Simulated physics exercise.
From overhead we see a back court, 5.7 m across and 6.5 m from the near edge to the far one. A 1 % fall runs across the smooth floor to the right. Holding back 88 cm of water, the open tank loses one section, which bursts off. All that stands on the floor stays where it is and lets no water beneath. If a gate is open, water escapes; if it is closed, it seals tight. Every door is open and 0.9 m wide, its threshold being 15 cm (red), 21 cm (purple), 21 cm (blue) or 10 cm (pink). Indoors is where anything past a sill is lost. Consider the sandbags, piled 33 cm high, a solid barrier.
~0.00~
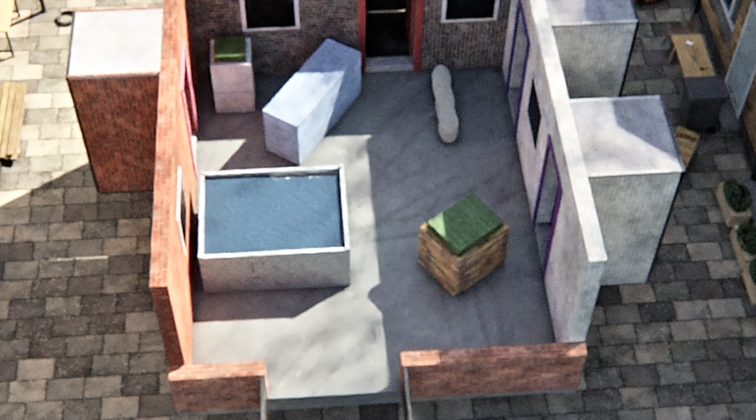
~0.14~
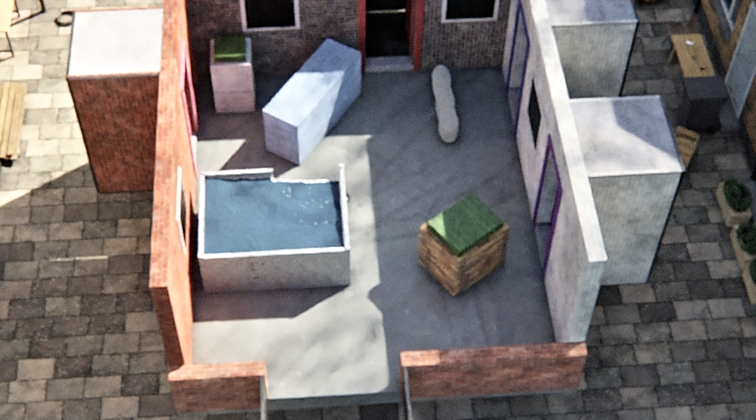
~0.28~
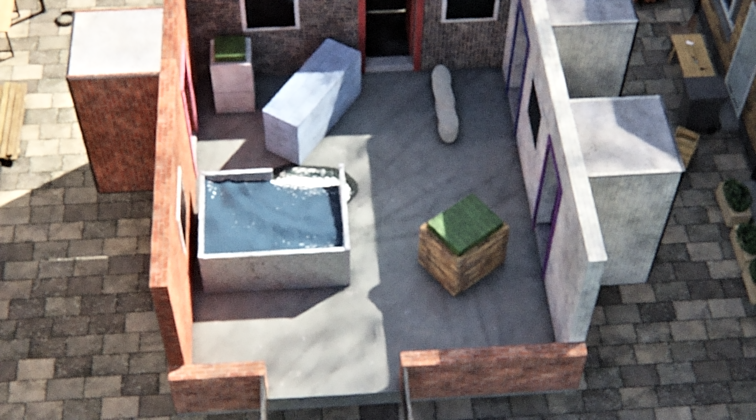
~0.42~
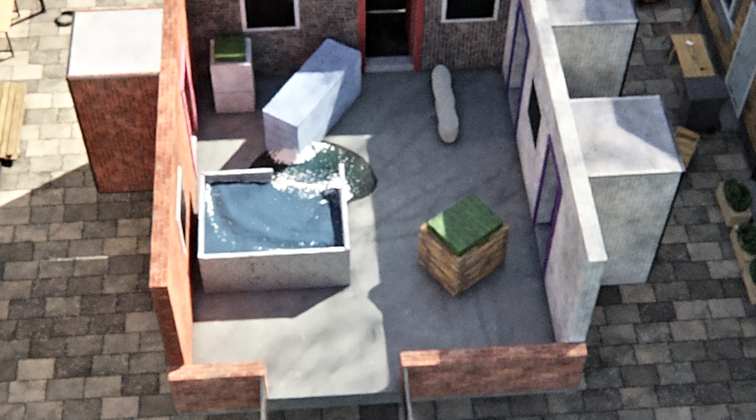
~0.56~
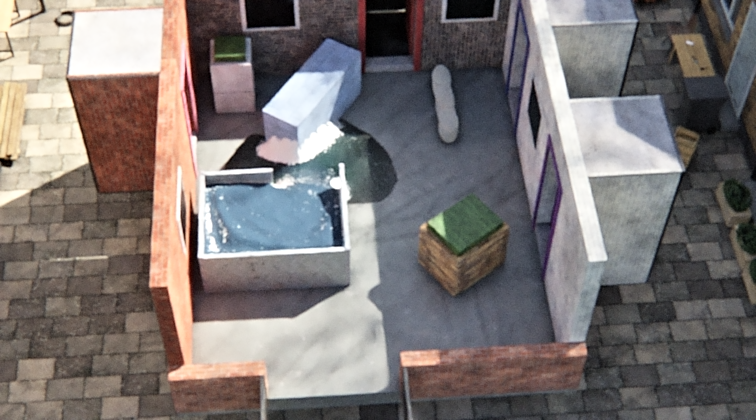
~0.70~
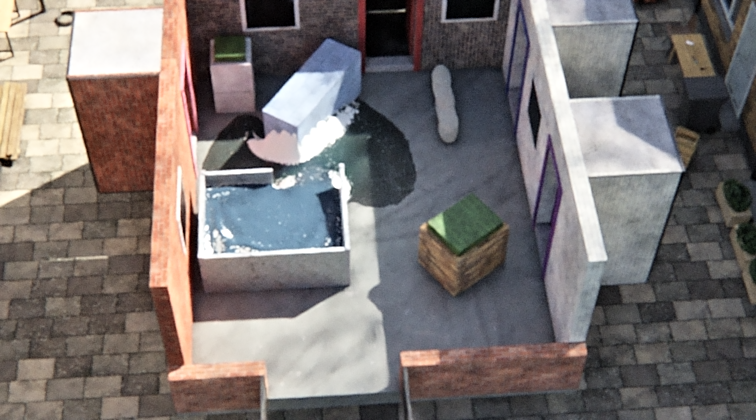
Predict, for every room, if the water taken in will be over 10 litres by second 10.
Prediction: For the red door, over 10 litres; for the purple door, not over 10 litres; for the blue door, not over 10 litres; for the pink door, over 10 litres.
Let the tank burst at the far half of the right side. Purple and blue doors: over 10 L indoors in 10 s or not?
So purple ends up short of it and blue ends up past the limit.
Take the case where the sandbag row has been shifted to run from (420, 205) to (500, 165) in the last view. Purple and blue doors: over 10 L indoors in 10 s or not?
Doors: Purple stays under / blue exceeds.
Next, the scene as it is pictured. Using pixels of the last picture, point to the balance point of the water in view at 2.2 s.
Centre: Approx. (320, 183) px.
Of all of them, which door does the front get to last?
Door: Purple.
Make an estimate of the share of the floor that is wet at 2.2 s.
Some 40 per cent of it.
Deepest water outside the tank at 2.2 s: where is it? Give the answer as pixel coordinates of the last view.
About (423, 70).
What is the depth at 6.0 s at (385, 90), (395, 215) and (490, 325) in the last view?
Around 13 cm, 3 cm and 2 cm.
After 1.4 s water covers 30 % of the floor and is deepest (50 cm) near (301, 172); red door 8 cm at the sill, 11 L in, purple door not reached, blue door not reached, pink door 16 cm at the sill, 22 L in.
After 2.2 s water covers 40 % of the floor and is deepest (50 cm) near (423, 70); red door 31 cm at the sill, 76 L in, purple door not reached, blue door 10 cm at the sill, 0 L in, pink door 18 cm at the sill, 104 L in.
After 3.5 s water covers 55 % of the floor and is deepest (33 cm) near (336, 81); red door 28 cm at the sill, 196 L in, purple door 3 cm at the sill, 0 L in, blue door 10 cm at the sill, 0 L in, pink door 18 cm at the sill, 184 L in.
After 6.0 s water covers 80 % of the floor and is deepest (22 cm) near (430, 120); red door 19 cm at the sill, 292 L in, purple door 13 cm at the sill, 0 L in, blue door 6 cm at the sill, 0 L in, pink door 14 cm at the sill, 221 L in.
After 10.0 s water covers 95 % of the floor and is deepest (14 cm) near (491, 248); red door 11 cm at the sill, 303 L in, purple door 12 cm at the sill, 0 L in, blue door 11 cm at the sill, 0 L in, pink door 8 cm at the sill, 237 L in.
